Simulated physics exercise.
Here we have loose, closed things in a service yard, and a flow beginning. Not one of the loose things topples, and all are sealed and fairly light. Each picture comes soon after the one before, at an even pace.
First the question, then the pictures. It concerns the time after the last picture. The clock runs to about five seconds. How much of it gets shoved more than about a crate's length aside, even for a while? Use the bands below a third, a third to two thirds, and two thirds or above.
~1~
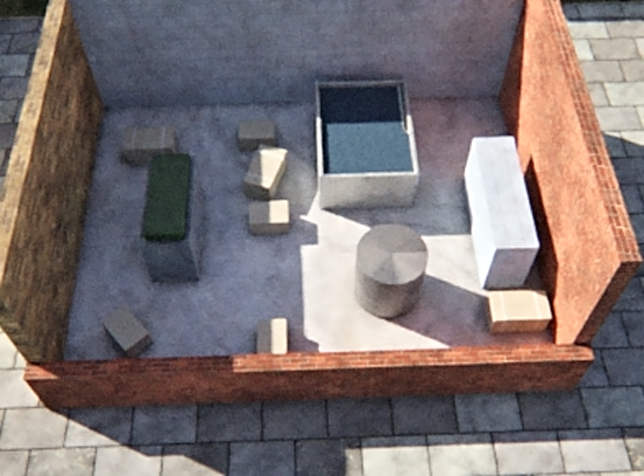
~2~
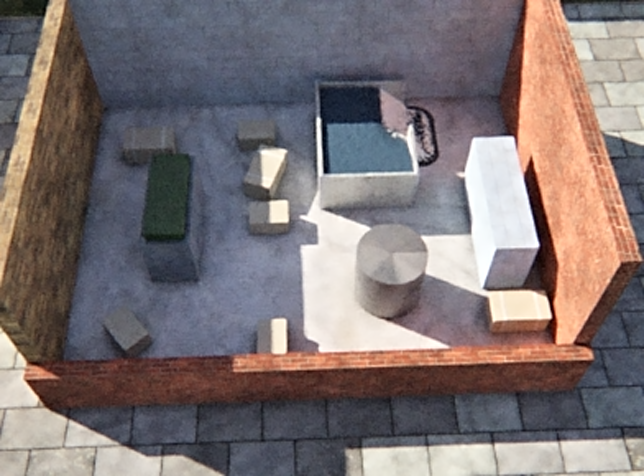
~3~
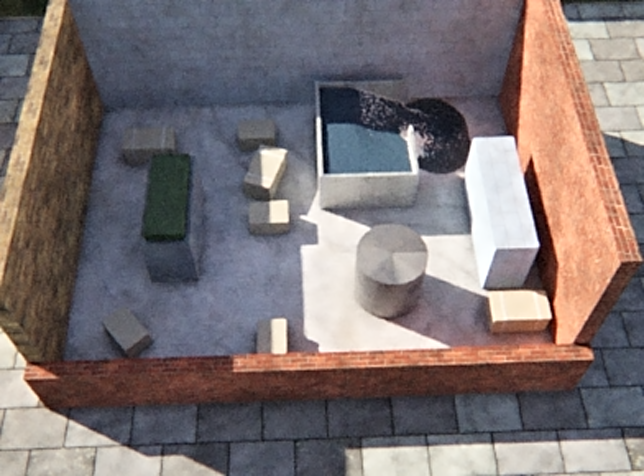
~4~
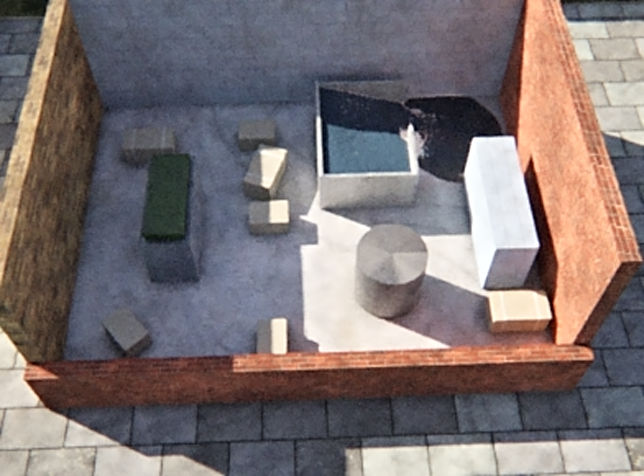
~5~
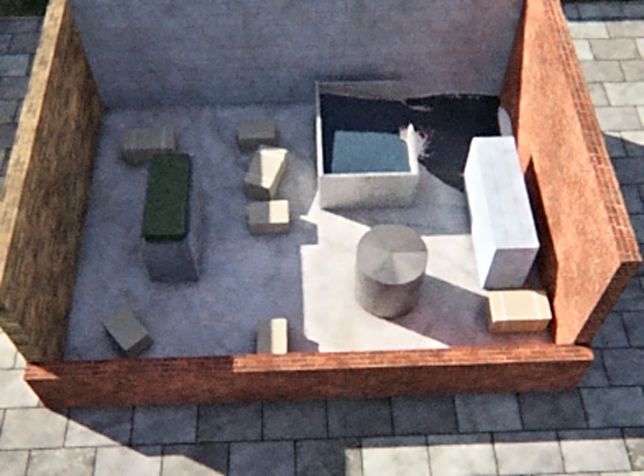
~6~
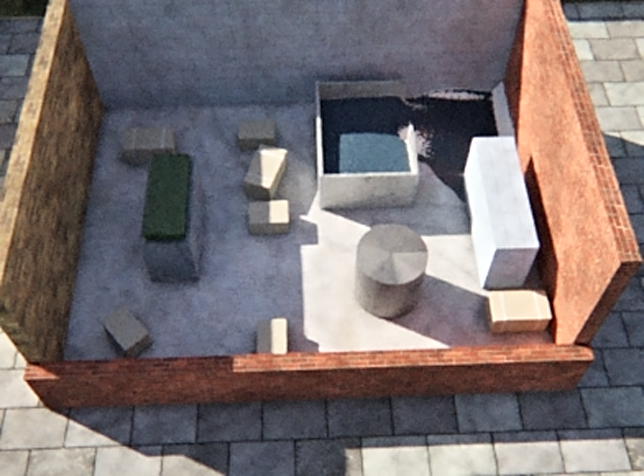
It falls below a third.
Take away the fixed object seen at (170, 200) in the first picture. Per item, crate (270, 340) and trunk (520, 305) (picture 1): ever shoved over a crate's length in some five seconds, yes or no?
First one: Knocked well away; second one: Knocked well away.
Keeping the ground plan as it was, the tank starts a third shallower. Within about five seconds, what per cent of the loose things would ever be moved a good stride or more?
About 10 %.
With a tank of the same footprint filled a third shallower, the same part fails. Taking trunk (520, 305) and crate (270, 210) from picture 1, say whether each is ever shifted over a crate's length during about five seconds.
First: Travelled that far. Second: Stayed within that.
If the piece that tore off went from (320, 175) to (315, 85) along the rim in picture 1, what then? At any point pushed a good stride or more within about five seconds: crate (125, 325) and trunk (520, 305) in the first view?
The first one went the full distance, the second came up short.
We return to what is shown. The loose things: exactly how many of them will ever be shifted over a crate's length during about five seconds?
By my count, 2.
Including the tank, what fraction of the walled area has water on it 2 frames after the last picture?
Roughly 15 %.
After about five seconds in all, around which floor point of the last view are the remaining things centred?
The remaining things centre around (237, 239).
A moment on, 0 of 7 are well off their spots; 0 afloat.
Next, 0 of 7 are well off their spots; 0 afloat.
Later, 1 of 7 are well off their spots; 0 afloat.
In the end, 2 of 7 are well off their spots, and 2 have been at some point; 0 afloat.
